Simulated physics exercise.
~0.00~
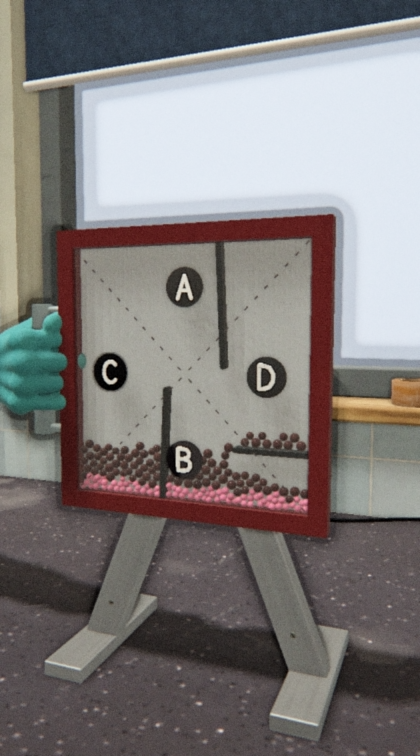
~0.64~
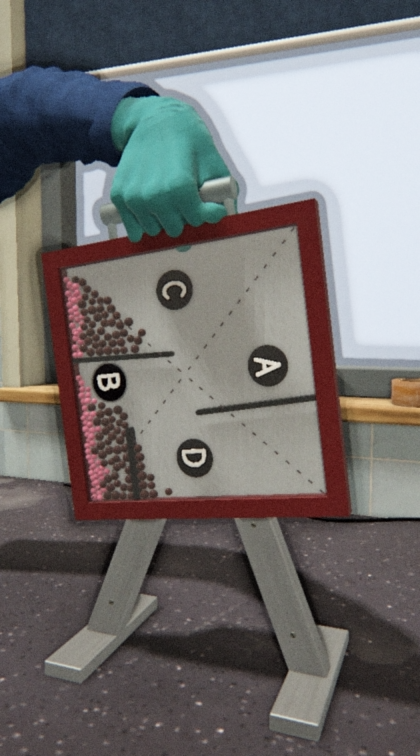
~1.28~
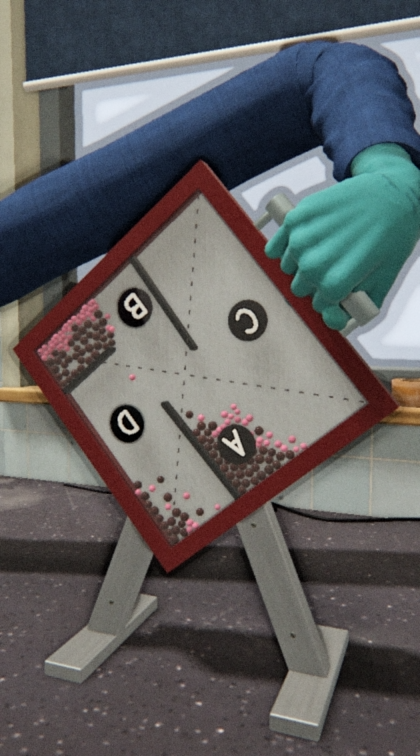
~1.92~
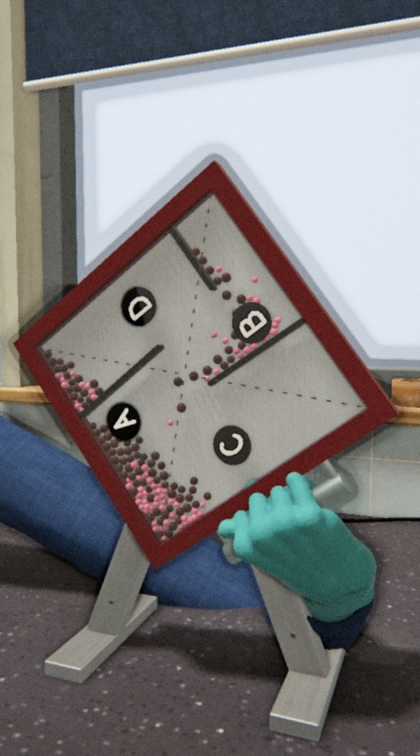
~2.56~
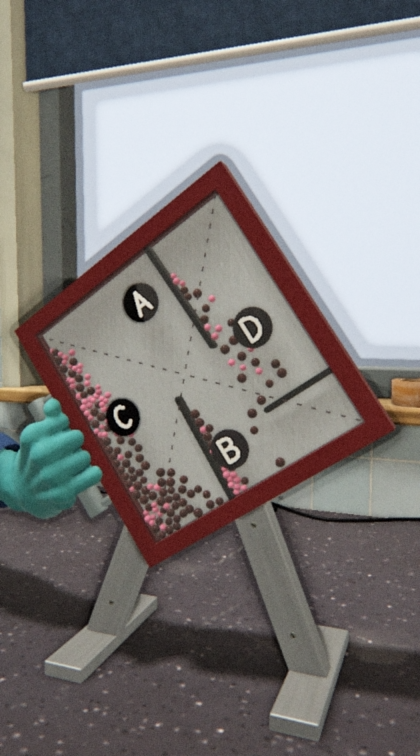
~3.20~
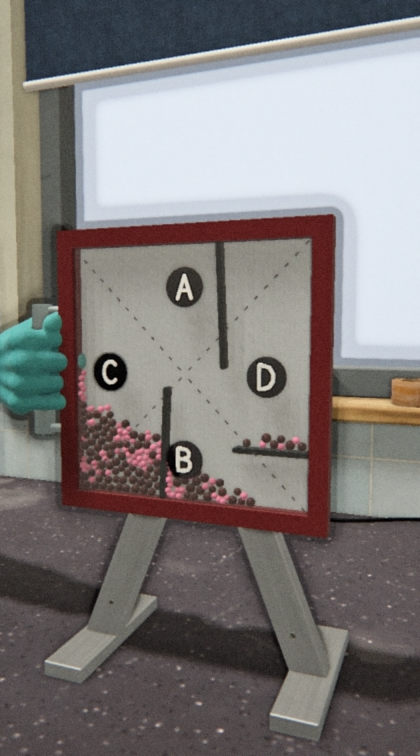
A gloved hand turns a red-framed box full circle clockwise, leaving its beads mixed low down.
